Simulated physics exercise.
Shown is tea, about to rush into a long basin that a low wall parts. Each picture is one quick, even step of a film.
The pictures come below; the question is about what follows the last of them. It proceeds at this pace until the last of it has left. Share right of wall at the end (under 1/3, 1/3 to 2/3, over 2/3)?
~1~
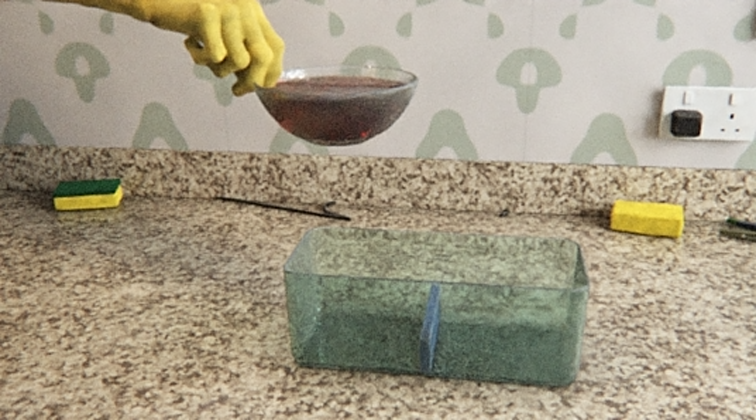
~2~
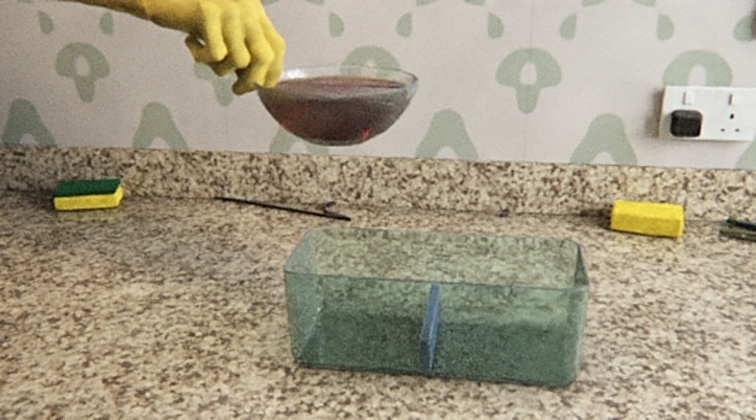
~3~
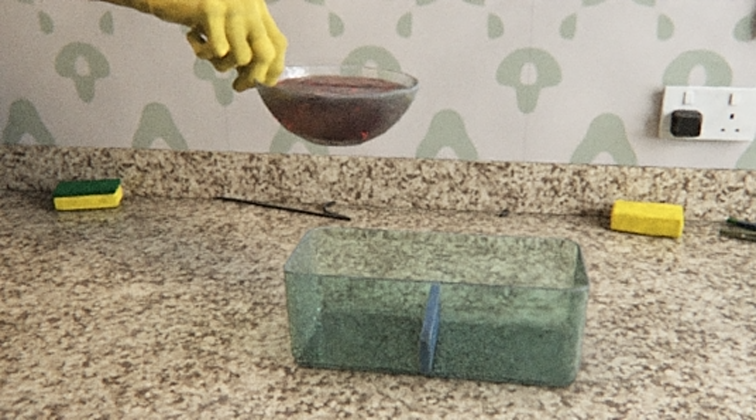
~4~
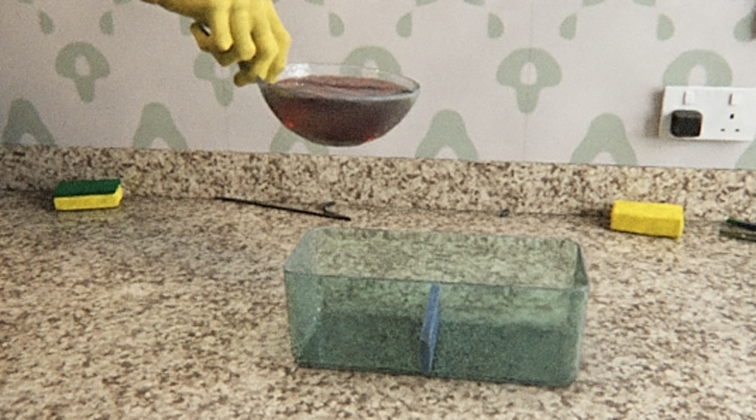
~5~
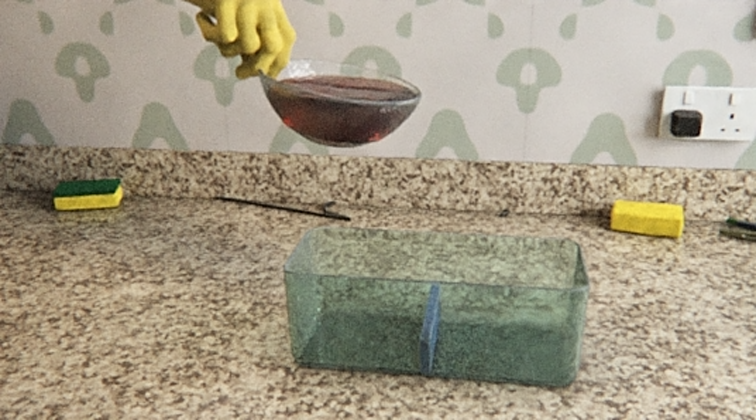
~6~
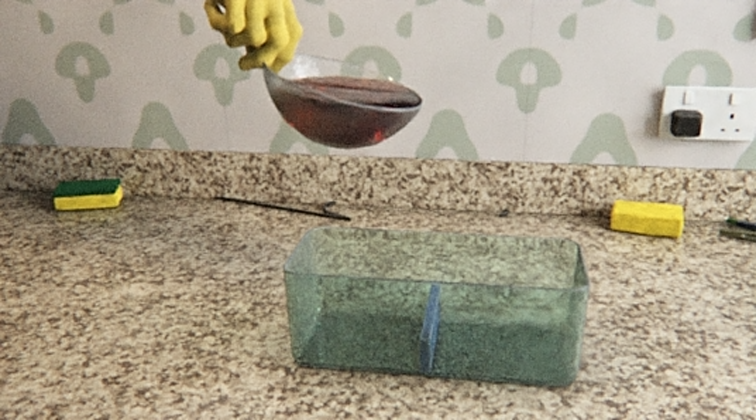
Past two thirds.
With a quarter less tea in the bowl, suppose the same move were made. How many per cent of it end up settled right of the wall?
Some 80 parts in a hundred, give or take.
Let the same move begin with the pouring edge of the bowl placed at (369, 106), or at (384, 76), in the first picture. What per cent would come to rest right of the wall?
Near 45 per cent for the first start, near 65 per cent for the second.
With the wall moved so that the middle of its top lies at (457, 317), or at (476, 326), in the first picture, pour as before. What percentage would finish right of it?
First try close to 65 percent, second try close to 50 percent.
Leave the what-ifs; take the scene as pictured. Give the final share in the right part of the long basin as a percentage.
About 85 per cent.
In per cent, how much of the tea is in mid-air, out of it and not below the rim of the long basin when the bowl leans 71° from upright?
Estimate: 45 per cent, roughly.
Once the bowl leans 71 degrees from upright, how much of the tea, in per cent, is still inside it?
I'd reckon near 20 percent is still held at that tilt.
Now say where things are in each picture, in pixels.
The first picture shows tilt 0°; pouring edge (417, 83); surface from (265, 86) to (413, 89); the long basin's rim runs from (297, 250) to (584, 265); the wall's top is at (431, 313).
The second picture shows tilt 1°; pouring edge (417, 84); surface from (266, 86) to (412, 90).
The third picture shows tilt 3°; pouring edge (418, 87); surface from (267, 84) to (413, 92).
The fourth picture shows tilt 6°; pouring edge (419, 91); surface from (269, 83) to (415, 94).
The fifth picture shows tilt 11°; pouring edge (420, 98); surface from (272, 83) to (418, 95).
The sixth picture shows tilt 16°; pouring edge (421, 106); surface from (276, 84) to (418, 102); 2 per cent is over the edge.
A moment on, the bowl is tipped part way and 20 per cent is still to pour, 1 is left of the wall and 36 right of it.
Next, the bowl is tipped right over and 0 per cent is still to pour, 15 is left of the wall and 82 right of it.
Then the bowl is tipped right over and 0 per cent is still to pour, 16 is left of the wall and 83 right of it.
Later the bowl is tipped right over and 0 per cent is still to pour, 15 is left of the wall and 83 right of it.
Finally, 15 per cent lies left of the wall, 83 right of it and 2 outside.
